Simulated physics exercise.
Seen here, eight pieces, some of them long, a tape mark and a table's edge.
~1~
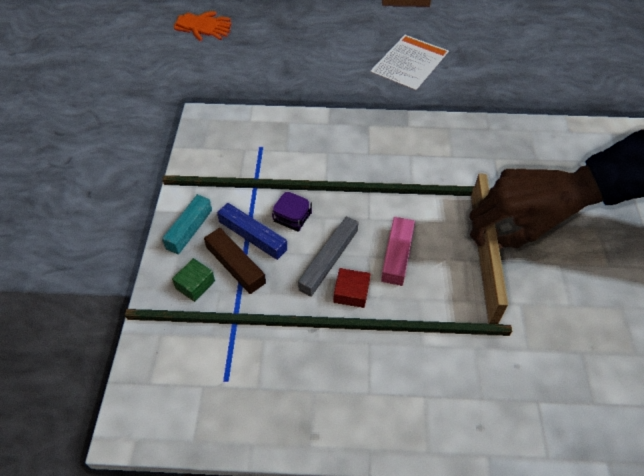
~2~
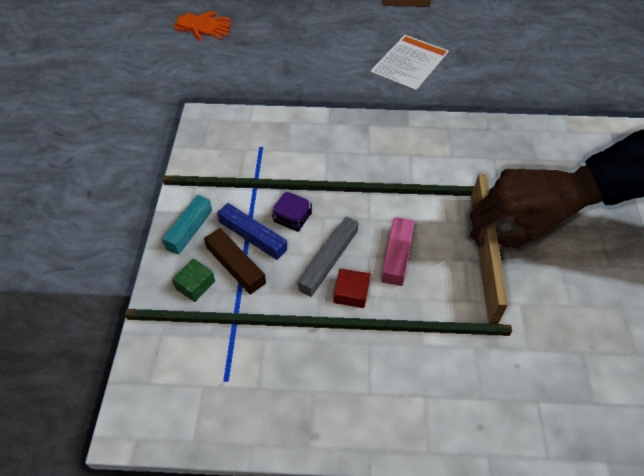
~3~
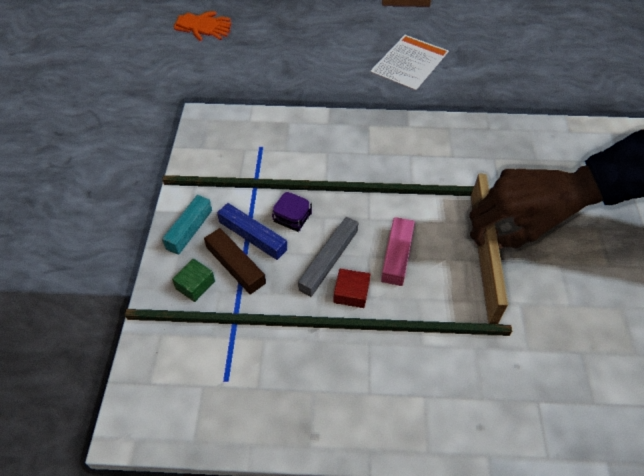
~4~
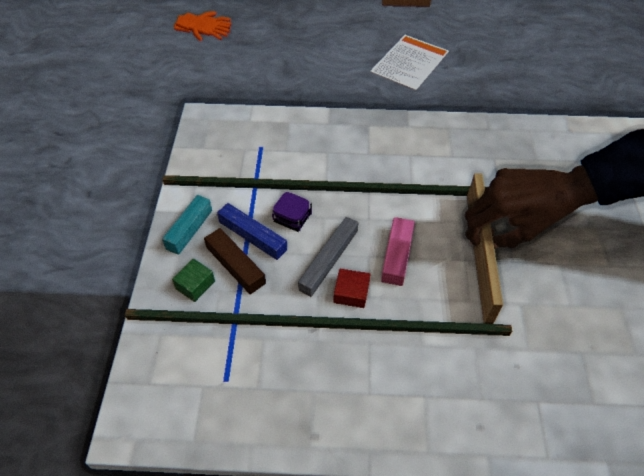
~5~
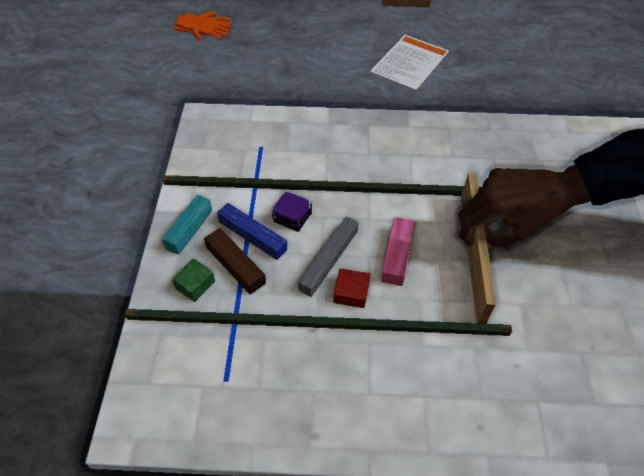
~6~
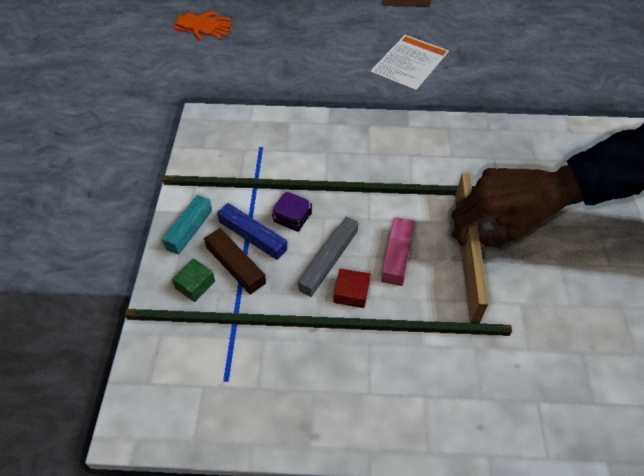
A pale, tiled-looking tabletop on a mottled grey floor is seen from above at an angle, its left edge in view. Eight pieces lie between two dark green rails: turquoise, green, blue and brown at left near a blue tape line, purple, grey, red and pink further right. A hand at right, at first still, slides an upright wooden board slightly leftward, while the pieces and camera stay still.
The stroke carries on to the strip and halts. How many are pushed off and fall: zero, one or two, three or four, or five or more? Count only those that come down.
The number that fall off is zero.
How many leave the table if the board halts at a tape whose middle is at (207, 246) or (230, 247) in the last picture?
The counts: 3 and 0.
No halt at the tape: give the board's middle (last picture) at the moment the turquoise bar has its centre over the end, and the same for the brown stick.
Its middle is around (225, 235) and around (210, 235).
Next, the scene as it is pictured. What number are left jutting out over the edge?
It comes to 1.
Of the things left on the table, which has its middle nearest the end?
Foremost is the turquoise bar.
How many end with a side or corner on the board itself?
In contact: 3.
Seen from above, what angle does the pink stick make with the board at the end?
Some 0 degrees.
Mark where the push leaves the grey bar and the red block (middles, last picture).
Near (209, 257) and (221, 298).
Early on, none off yet; turquoise bar at rest near (188, 224); green block at rest near (194, 280); brown stick at rest near (235, 260).
Finally, the number that fall off is zero.
